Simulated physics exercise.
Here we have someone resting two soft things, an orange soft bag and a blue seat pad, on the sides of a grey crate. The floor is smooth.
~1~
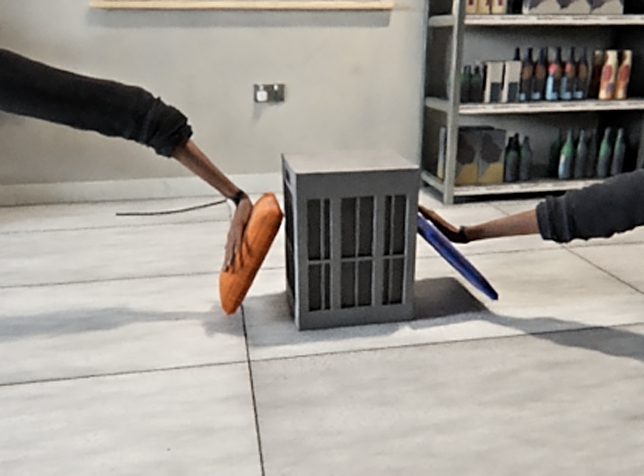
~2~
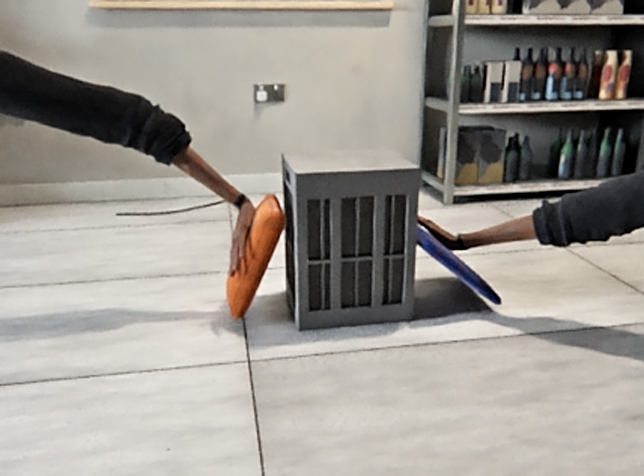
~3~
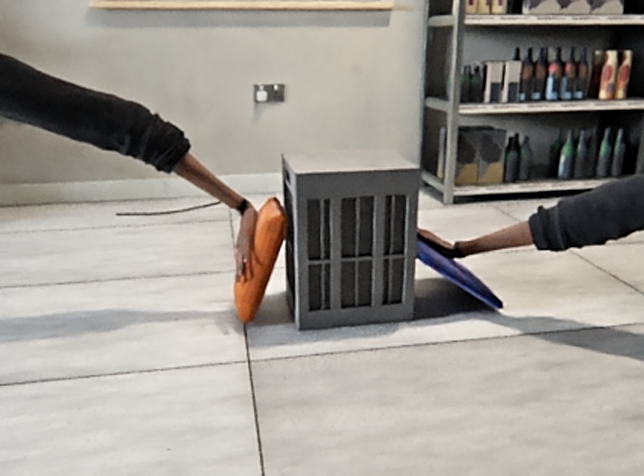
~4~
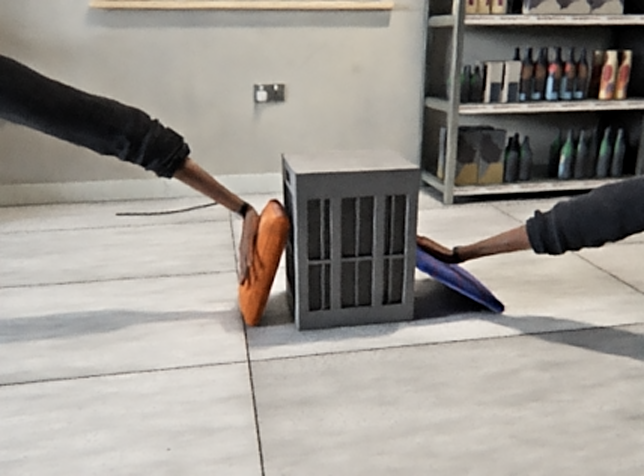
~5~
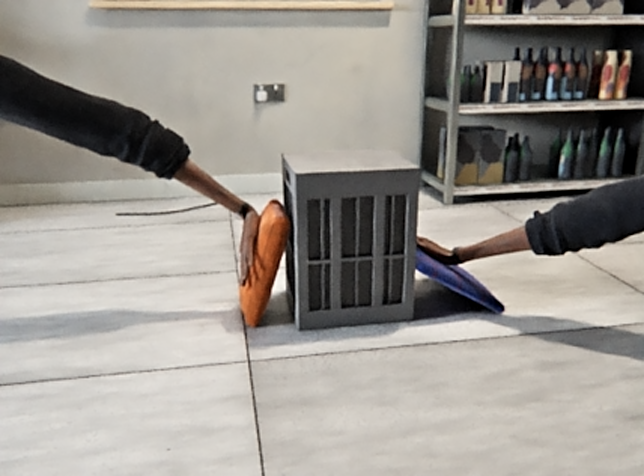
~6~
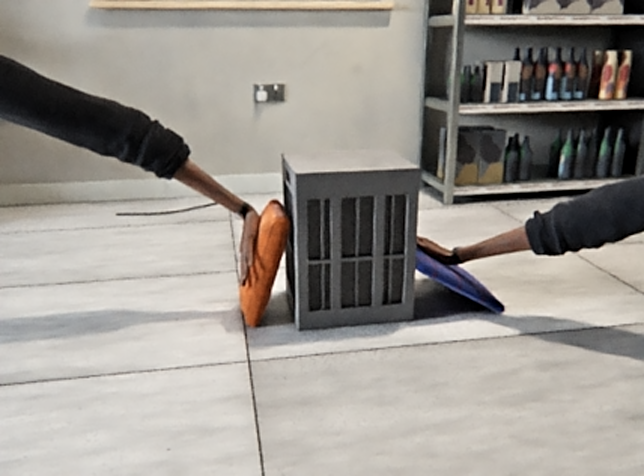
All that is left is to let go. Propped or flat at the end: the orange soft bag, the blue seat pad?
Outcome: The orange soft bag remains propped up. The blue seat pad slips and lies down.
Then, 0.24 s later than the last view, soft bag against the side near (264, 261); seat pad flat on the floor near (450, 291).
Finally, soft bag against the side near (265, 261); seat pad flat on the floor near (450, 290). The orange soft bag keeps leaning and the blue seat pad slumps to the floor.
